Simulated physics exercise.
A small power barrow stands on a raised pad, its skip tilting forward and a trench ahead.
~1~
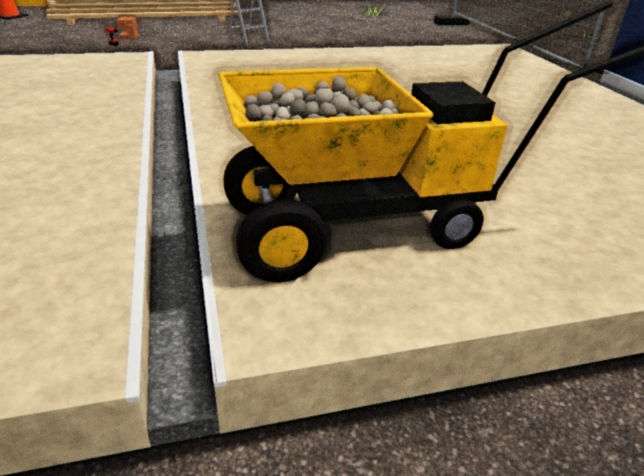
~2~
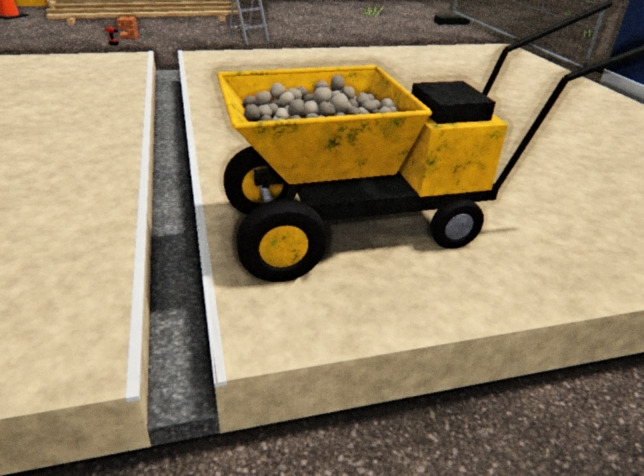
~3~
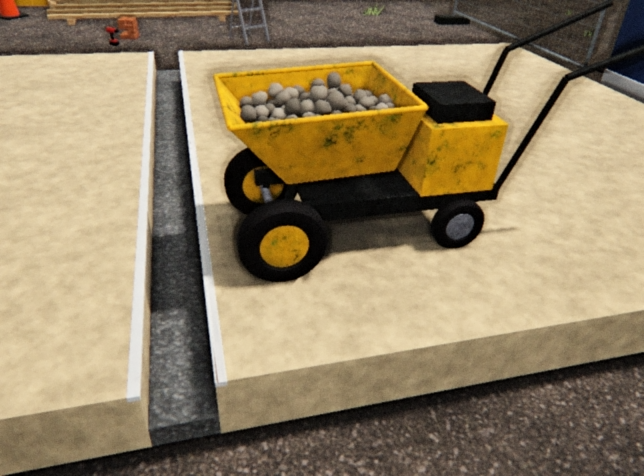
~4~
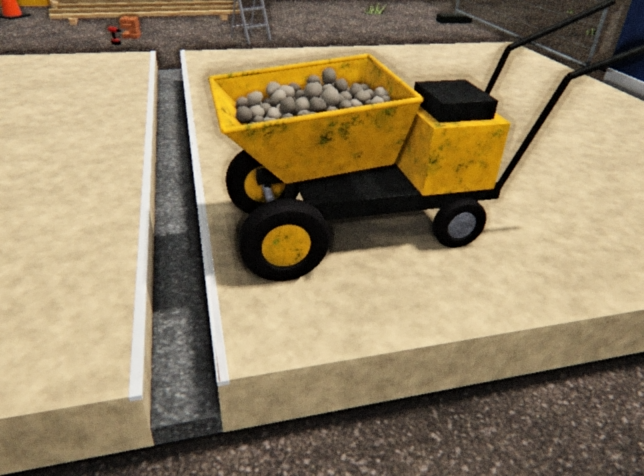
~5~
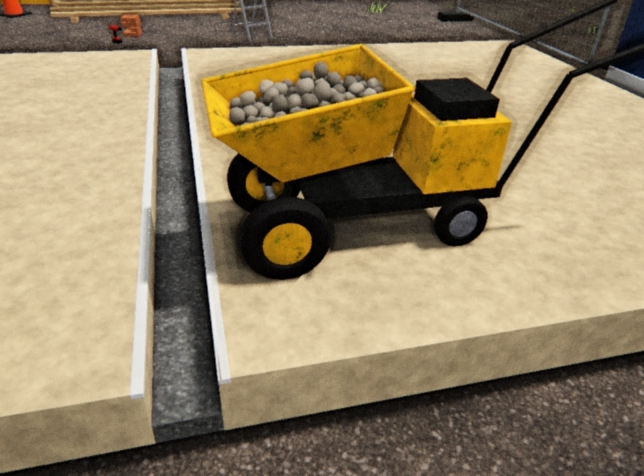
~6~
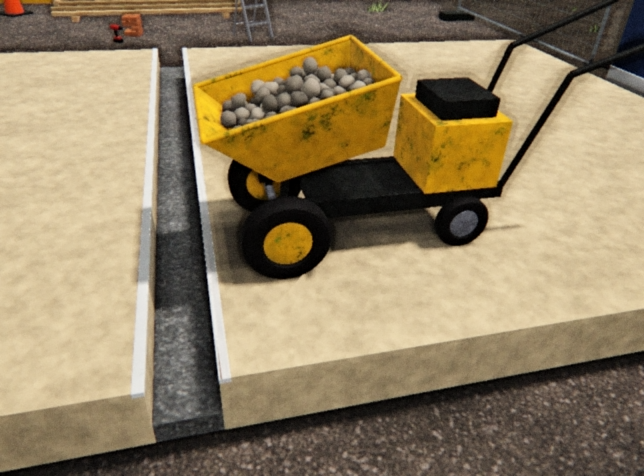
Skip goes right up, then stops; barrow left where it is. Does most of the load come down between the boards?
Trench holds a minority.
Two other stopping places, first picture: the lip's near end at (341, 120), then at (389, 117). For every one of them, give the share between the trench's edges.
First try: Some 80 %; second try: 40 %.
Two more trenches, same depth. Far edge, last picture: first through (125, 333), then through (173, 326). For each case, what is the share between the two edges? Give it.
The first case gives close to 40 per cent and the second close to 0 per cent.
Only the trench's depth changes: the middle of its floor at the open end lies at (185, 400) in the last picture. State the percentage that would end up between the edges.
The share comes out near 10 percent.
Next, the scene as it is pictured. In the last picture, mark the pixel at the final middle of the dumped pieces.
The centre ends up roughly at (93, 257).
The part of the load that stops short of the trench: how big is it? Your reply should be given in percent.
Estimate: Around 0 per cent.
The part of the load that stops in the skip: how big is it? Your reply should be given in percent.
I'd put it at about 5 per cent.
Shortly afterwards, skip tipped steeply; the whole lot in the skip.
Next, skip tipped right over; the bulk in the skip; a little beyond it; only a few falling.
Some moments later, skip tipped right over; near a quarter in the skip; only a few in or heaped over the trench; the bulk beyond it.
In the end, skip tipped right over; a little in the skip; a little in or heaped over the trench; the bulk beyond it.
